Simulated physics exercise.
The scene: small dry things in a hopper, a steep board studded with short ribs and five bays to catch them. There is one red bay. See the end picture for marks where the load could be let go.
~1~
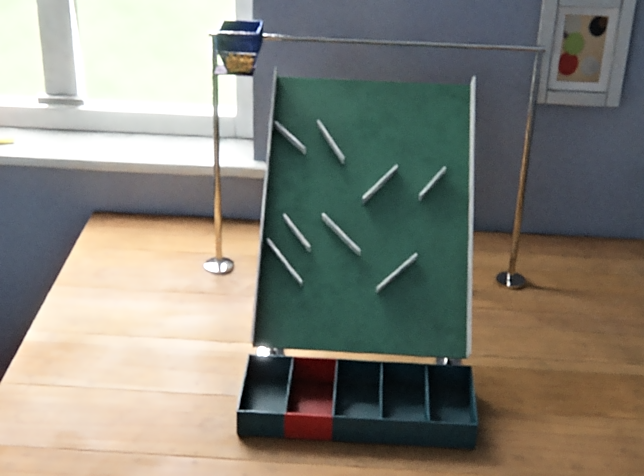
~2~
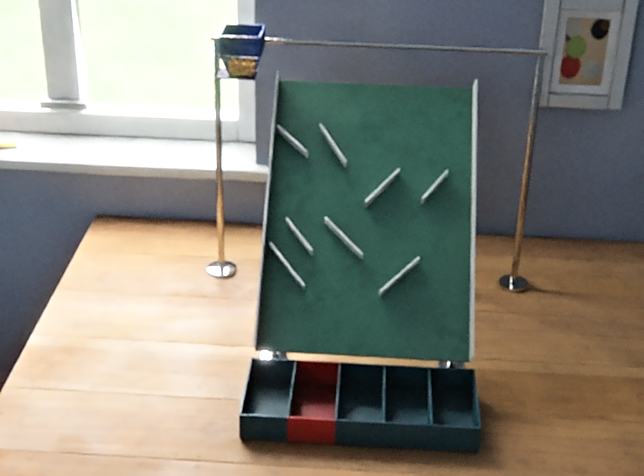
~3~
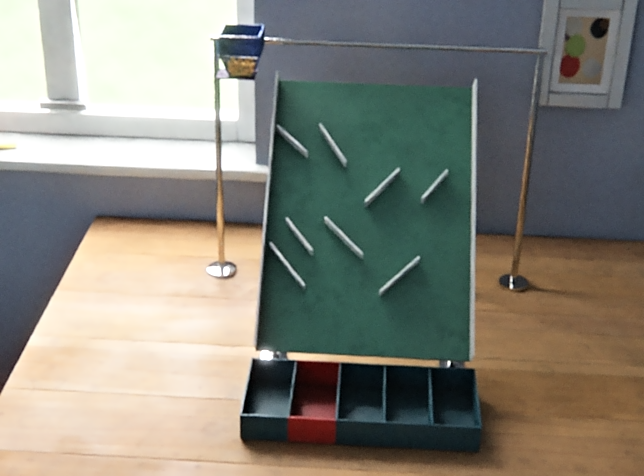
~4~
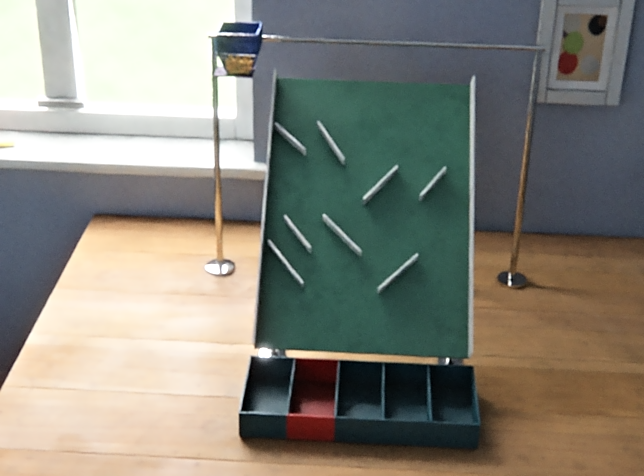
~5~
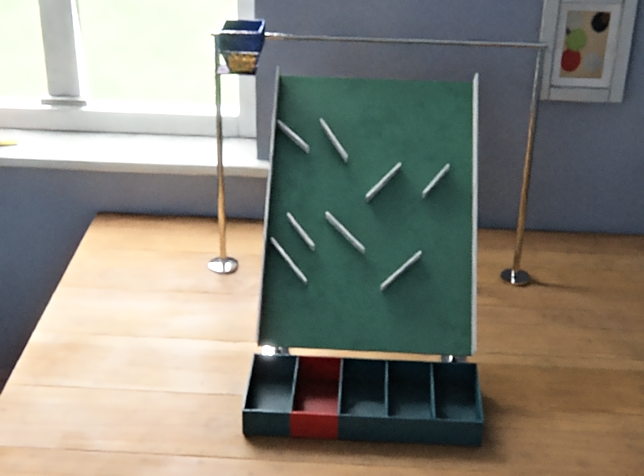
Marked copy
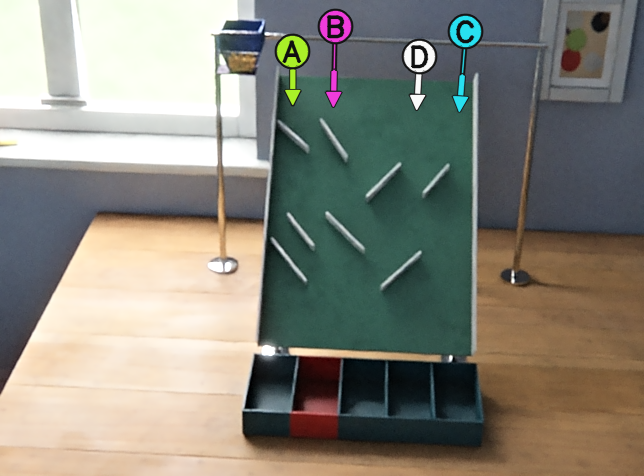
A steep green board studded with short pale ribs stands on a light wooden table, seen from the front and slightly above, with a bright window behind at left. A small blue hopper of yellowish contents hangs at the left of a metal rail above five bays, dark except for a red one second from left. Nothing on the board moves; only the view shifts very slightly.
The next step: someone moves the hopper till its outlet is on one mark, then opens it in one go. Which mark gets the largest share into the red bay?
Mark D.
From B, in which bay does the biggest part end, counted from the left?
The third from the left.
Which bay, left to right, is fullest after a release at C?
It is the fifth one.
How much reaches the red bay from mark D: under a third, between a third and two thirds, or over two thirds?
Between a third and two thirds.
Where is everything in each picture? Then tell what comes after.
In the first picture, hopper (241, 61), dried chickpeas, door shut.
In the second picture, ribs (277, 125) to (307, 152), (320, 124) to (346, 161), (365, 202) to (400, 168).
In the third picture, ribs (423, 198) to (447, 170), (286, 218) to (312, 250), (325, 217) to (362, 254).
In the fourth picture, ribs (268, 240) to (303, 283), (379, 288) to (418, 254).
In the fifth picture, red bay (314, 424), number 2 of 5 from the left.
On the marked copy, mark A meets the board at (292, 99); mark B meets the board at (333, 101); mark C meets the board at (459, 106); mark D meets the board at (417, 104).
With A, roughly a quarter in the red bay, roughly two thirds in other bays, about a tenth held on the board.
With B, about a tenth in the red bay, the larger part in other bays.
With C, roughly a quarter in the red bay, roughly half in other bays, roughly a quarter outside the box.
With D, roughly half in the red bay, roughly half in other bays.
